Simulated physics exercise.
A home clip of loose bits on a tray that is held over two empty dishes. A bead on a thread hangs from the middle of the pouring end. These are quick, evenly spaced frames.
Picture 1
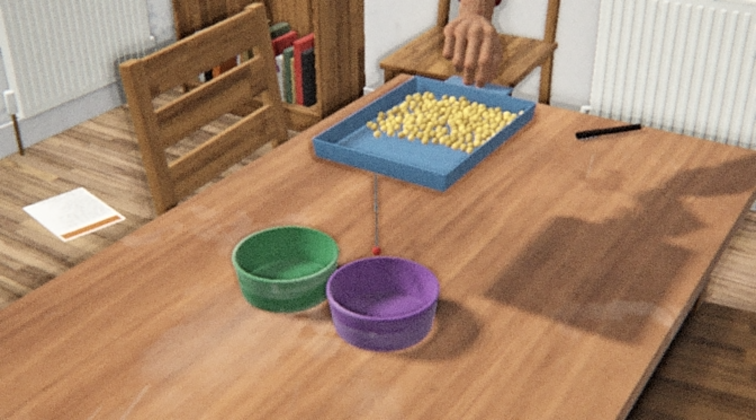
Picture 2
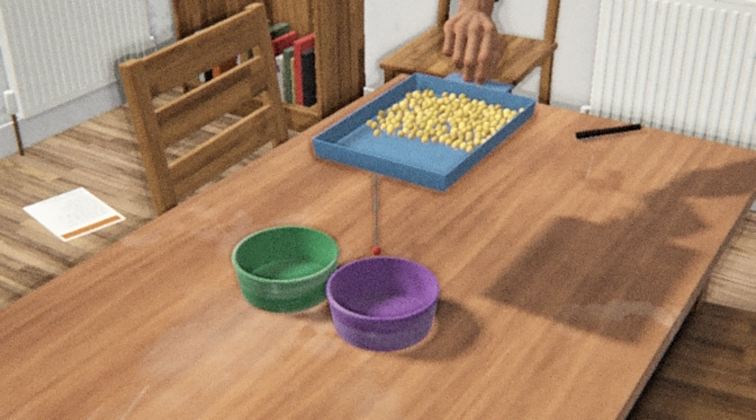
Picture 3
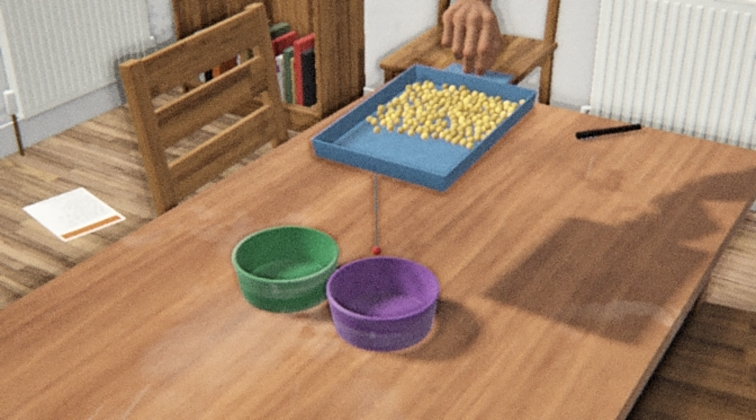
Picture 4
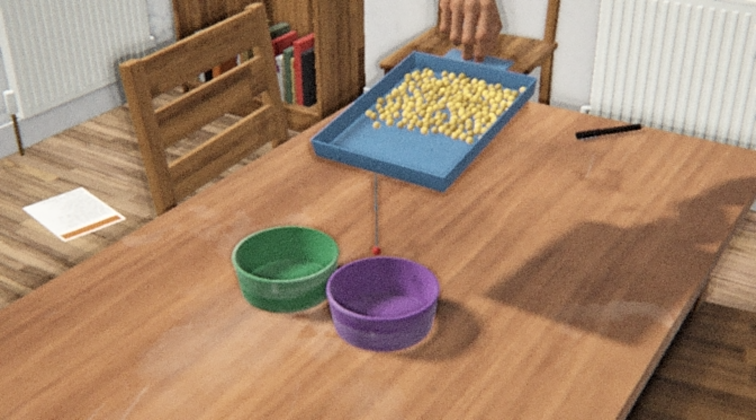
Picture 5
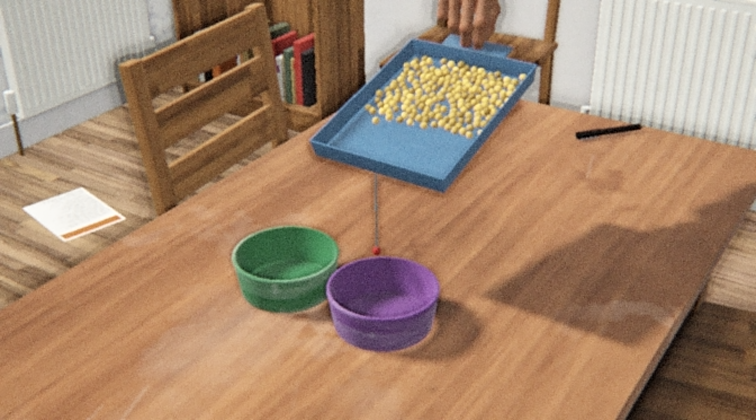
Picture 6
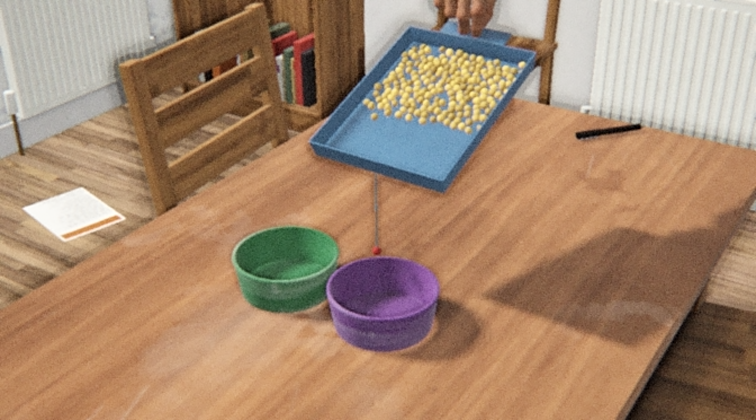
A hand gradually raises the far end of a blue tray of yellowish corn balls.
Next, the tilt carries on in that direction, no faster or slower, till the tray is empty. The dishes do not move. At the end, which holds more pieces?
Fuller: The right dish.
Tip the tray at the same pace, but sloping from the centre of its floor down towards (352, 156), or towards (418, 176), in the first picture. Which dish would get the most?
One: The left one. Two: The right-hand dish.
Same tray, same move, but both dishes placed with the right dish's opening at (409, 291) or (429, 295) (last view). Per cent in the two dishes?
About 80 and 70 per cent.
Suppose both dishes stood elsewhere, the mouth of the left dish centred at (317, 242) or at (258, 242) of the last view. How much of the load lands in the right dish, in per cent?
About 30 and 70 per cent.
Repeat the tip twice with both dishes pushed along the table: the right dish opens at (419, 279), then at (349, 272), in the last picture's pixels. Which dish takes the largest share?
First the right-hand dish, then the right-hand dish.
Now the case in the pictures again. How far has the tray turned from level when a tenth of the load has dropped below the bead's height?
At some 75 degrees.
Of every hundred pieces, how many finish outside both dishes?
Some 20 per cent.
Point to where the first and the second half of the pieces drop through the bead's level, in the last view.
At about (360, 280), then at (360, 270).
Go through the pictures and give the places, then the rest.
The first picture shows corners of the pouring end near (316, 139) and (444, 173), level; middle of the load near (451, 123), puffed corn balls; left dish near (254, 291); right dish near (353, 328); bead on its thread near (377, 251).
The second picture shows corners of the pouring end near (316, 139) and (444, 173), level; middle of the load near (451, 121).
The third picture shows corners of the pouring end near (315, 139) and (444, 174), tipped barely, level across its low end; middle of the load near (451, 114).
The fourth picture shows corners of the pouring end near (314, 139) and (443, 175), tipped a little, level across its low end; middle of the load near (451, 105).
The fifth picture shows corners of the pouring end near (313, 140) and (442, 177), tipped a little, level across its low end; middle of the load near (450, 97).
The sixth picture shows corners of the pouring end near (312, 140) and (441, 178), tipped clearly, level across its low end; middle of the load near (449, 88); left dish near (254, 291); right dish near (353, 328).
Shortly afterwards, tray tipped steeply; all but a few on the tray; only a few in the right dish; a little in the air.
Next, tray tipped past a quarter turn; the bulk on the tray; a little in the right dish; only a few in the left dish; a little outside both; only a few in the air.
Some moments later, tray tipped past a quarter turn; the bulk in the right dish; a little in the left dish; near a quarter outside both.
In the end, tray tipped past a quarter turn; the bulk in the right dish; a little in the left dish; near a quarter outside both.
